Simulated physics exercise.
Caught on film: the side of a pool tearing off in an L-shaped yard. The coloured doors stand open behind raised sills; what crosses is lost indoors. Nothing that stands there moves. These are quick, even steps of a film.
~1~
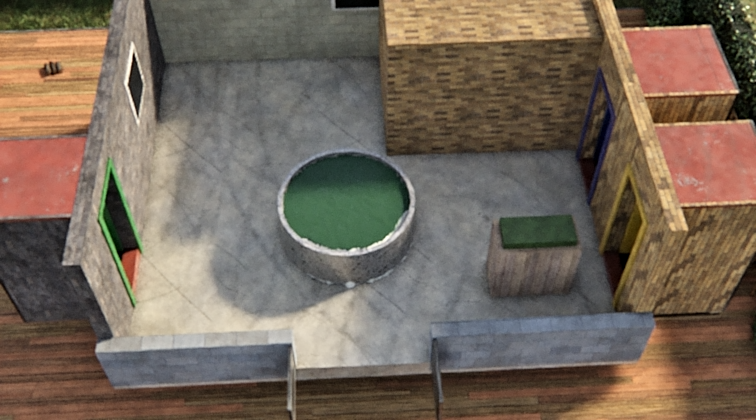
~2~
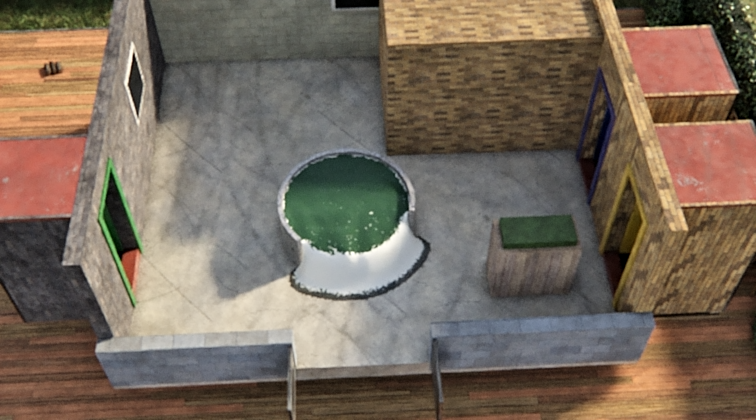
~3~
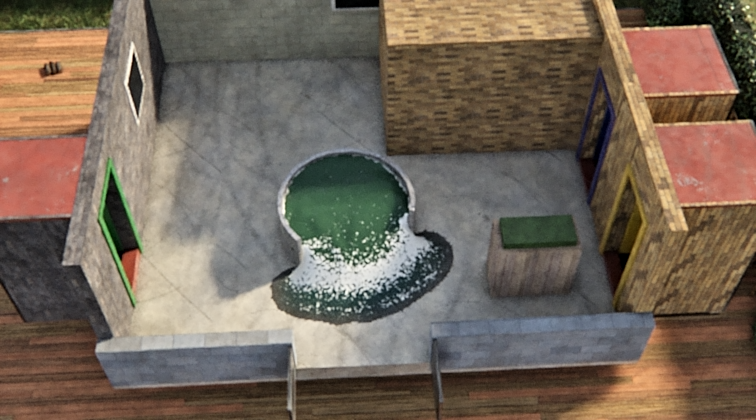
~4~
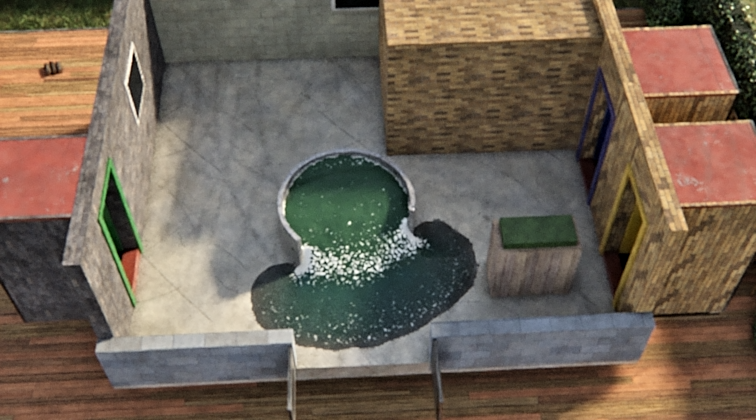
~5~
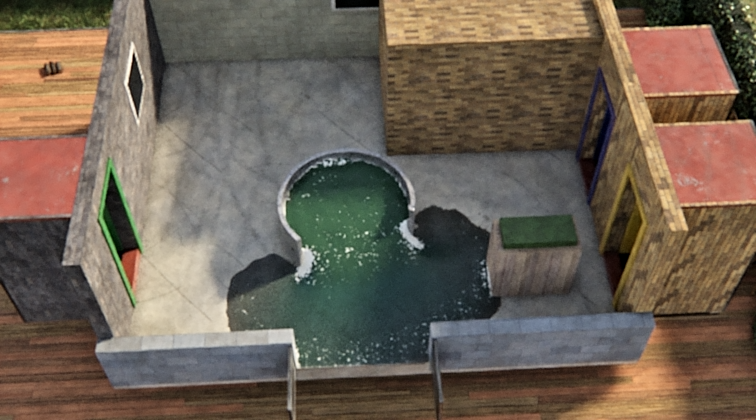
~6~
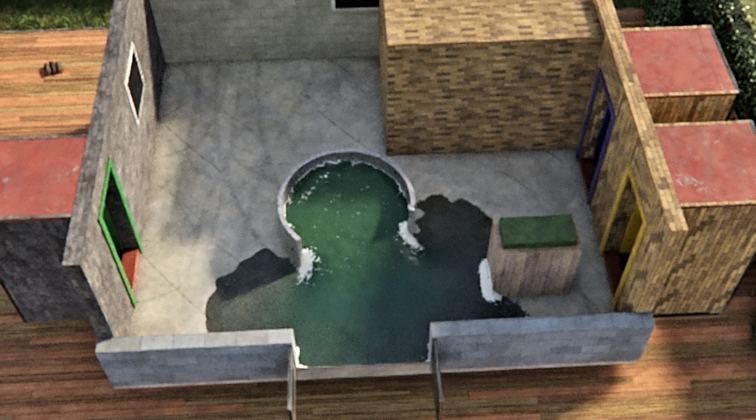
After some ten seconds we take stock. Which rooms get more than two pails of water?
One by one: The blue door holds within the limit; the green door holds within the limit; the yellow door floods.
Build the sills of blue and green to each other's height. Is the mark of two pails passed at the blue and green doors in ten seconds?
One by one: The blue door lets less in; the green door is under.
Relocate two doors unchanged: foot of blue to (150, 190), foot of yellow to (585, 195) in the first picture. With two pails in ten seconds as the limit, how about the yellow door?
Yellow door holds.
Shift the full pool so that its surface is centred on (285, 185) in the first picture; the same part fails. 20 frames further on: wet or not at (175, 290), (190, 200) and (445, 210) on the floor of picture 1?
In turn: Covered, under water, free of water.
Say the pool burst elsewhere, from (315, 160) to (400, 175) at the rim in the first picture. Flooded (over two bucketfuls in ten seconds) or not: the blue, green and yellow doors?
The blue door lets more in; the green door holds; the yellow door lets less in.
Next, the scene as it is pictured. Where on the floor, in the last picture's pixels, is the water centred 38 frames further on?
Close to (420, 248).
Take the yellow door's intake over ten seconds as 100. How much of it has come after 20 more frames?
Some 75 per cent.
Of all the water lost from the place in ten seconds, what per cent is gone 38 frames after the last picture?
Some 90 per cent.
A moment on, water covers 25 % of the floor; the blue door not reached, the green door not reached, the yellow door not reached.
Next, water covers 30 % of the floor; the blue door wet at the sill, nothing in, the green door wet at the sill, nothing in, the yellow door under two buckets in.
Then, water covers 45 % of the floor; the blue door wet at the sill, nothing in, the green door wet at the sill, nothing in, the yellow door over two buckets in.
Later, water covers 65 % of the floor; the blue door under two buckets in, the green door wet at the sill, nothing in, the yellow door over two buckets in.
In the end, water covers 65 % of the floor; the blue door under two buckets in, the green door wet at the sill, nothing in, the yellow door over two buckets in.
